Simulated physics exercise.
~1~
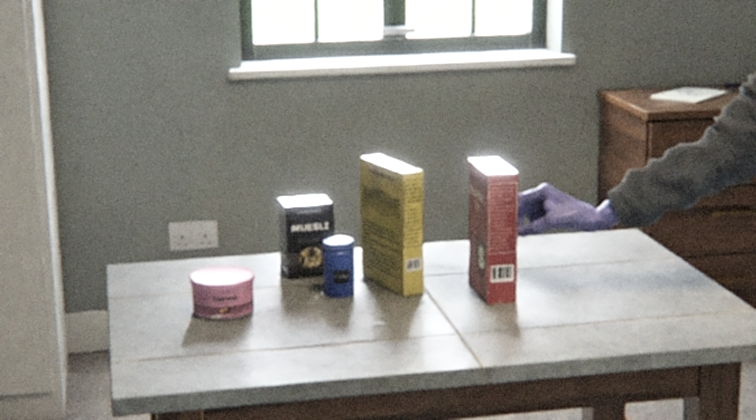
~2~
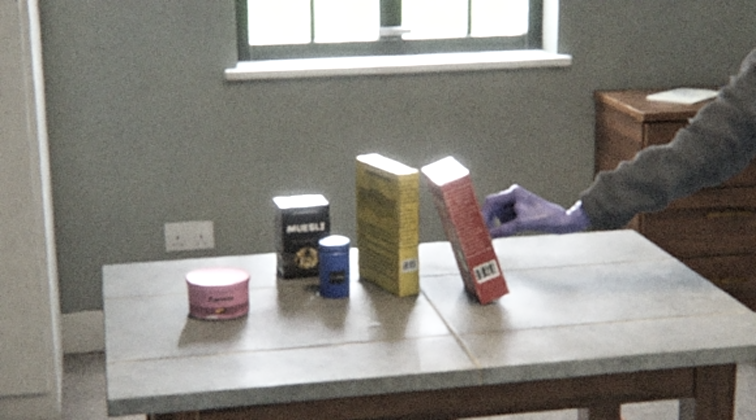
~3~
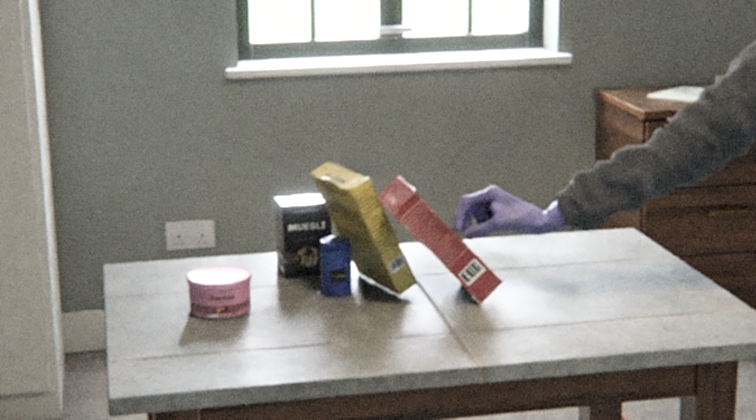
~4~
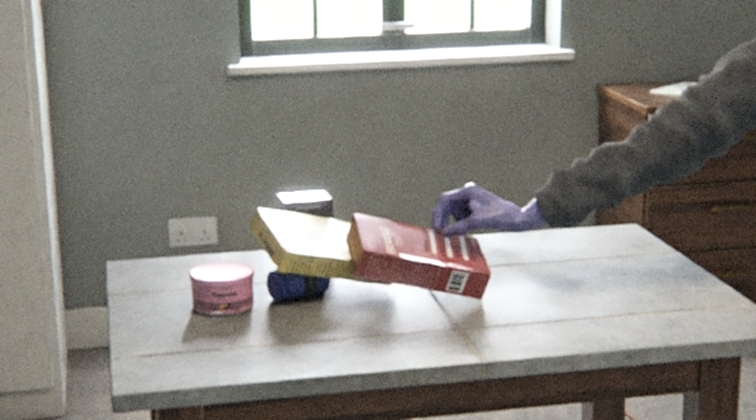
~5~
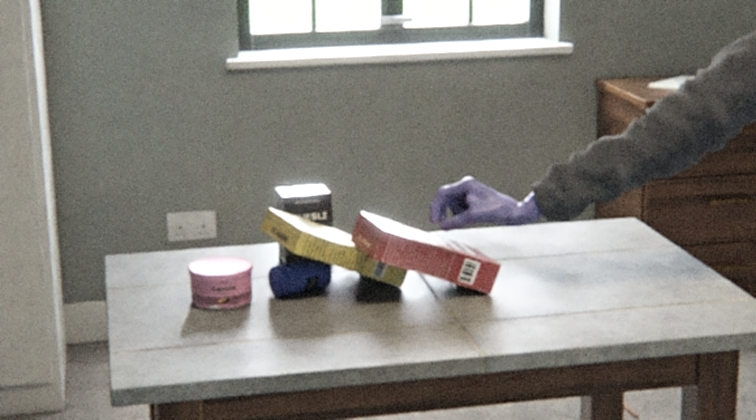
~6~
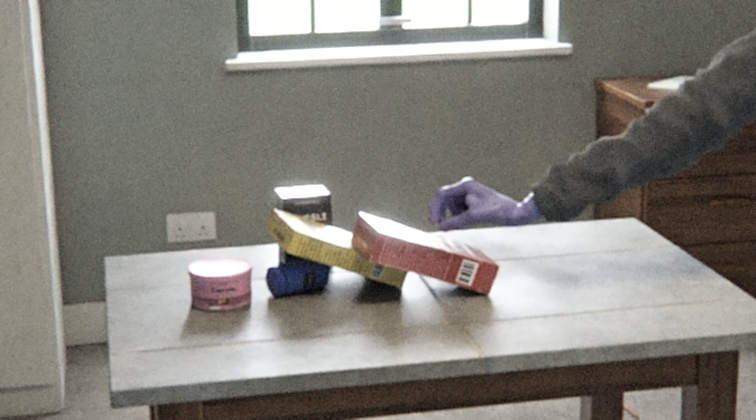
A gloved hand tips the red packet left, toppling the yellow packet and blue shaker.
